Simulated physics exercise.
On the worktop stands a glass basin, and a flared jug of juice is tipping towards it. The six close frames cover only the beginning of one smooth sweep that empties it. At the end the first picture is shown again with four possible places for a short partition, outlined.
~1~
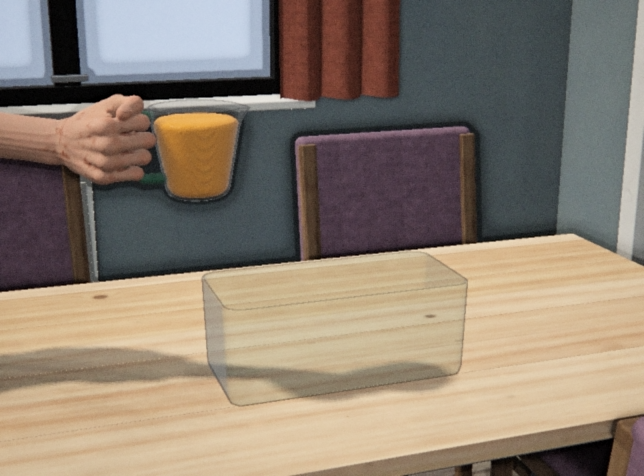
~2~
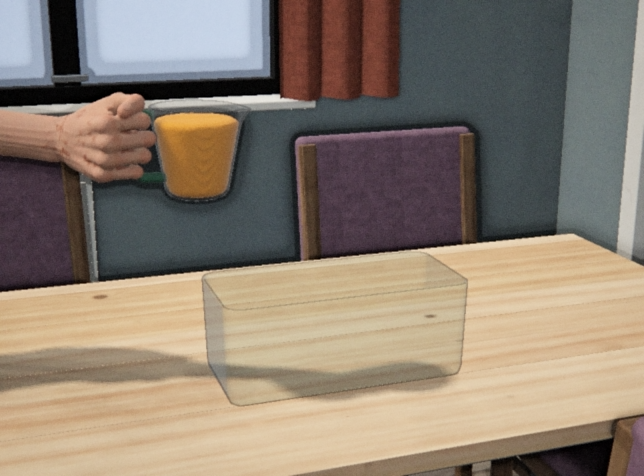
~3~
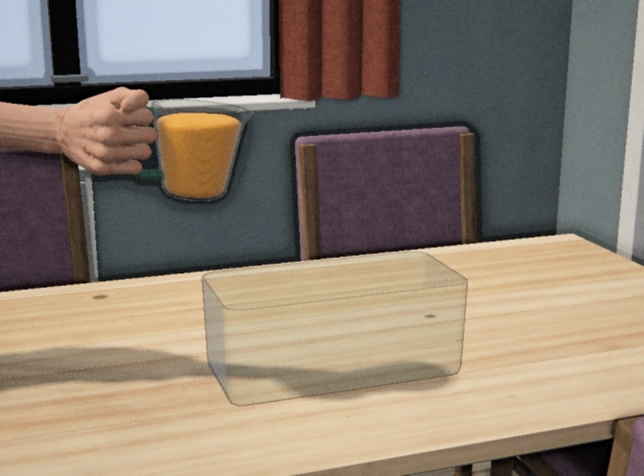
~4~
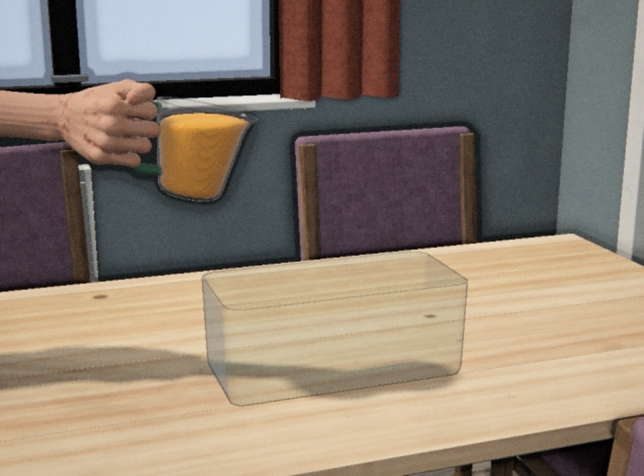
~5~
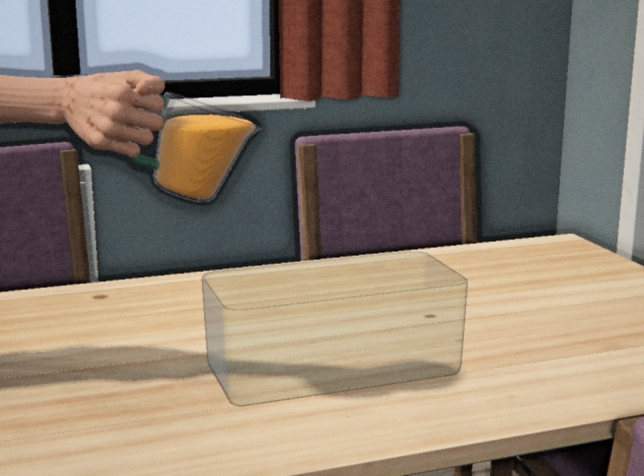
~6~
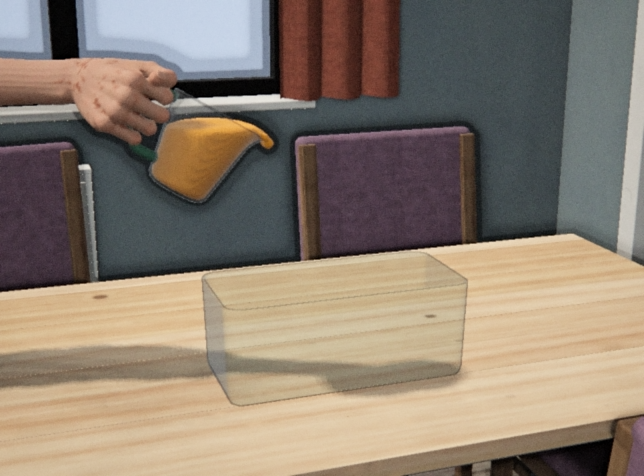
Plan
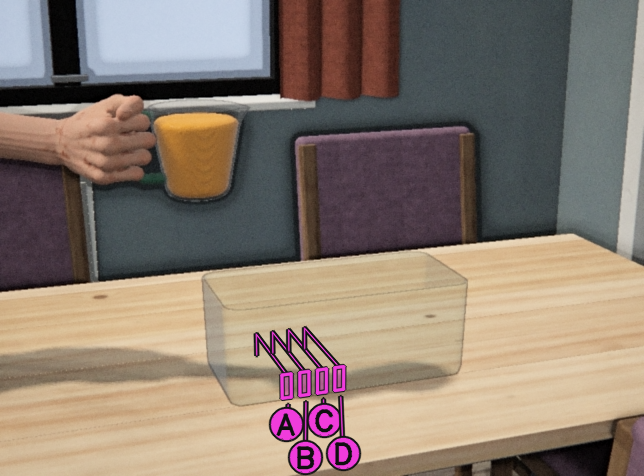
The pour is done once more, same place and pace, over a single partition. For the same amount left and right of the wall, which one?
D.
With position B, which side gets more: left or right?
More ends on the right.
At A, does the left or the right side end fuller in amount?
The right side.
In magenta, A at (288, 404); B at (305, 402); C at (323, 399); D at (340, 396).
With A, about 5 % ends left of the wall and 93 % right of it.
With B, about 8 % ends left of the wall and 90 % right of it.
With C, about 17 % ends left of the wall and 82 % right of it.
With D, about 52 % ends left of the wall and 47 % right of it.
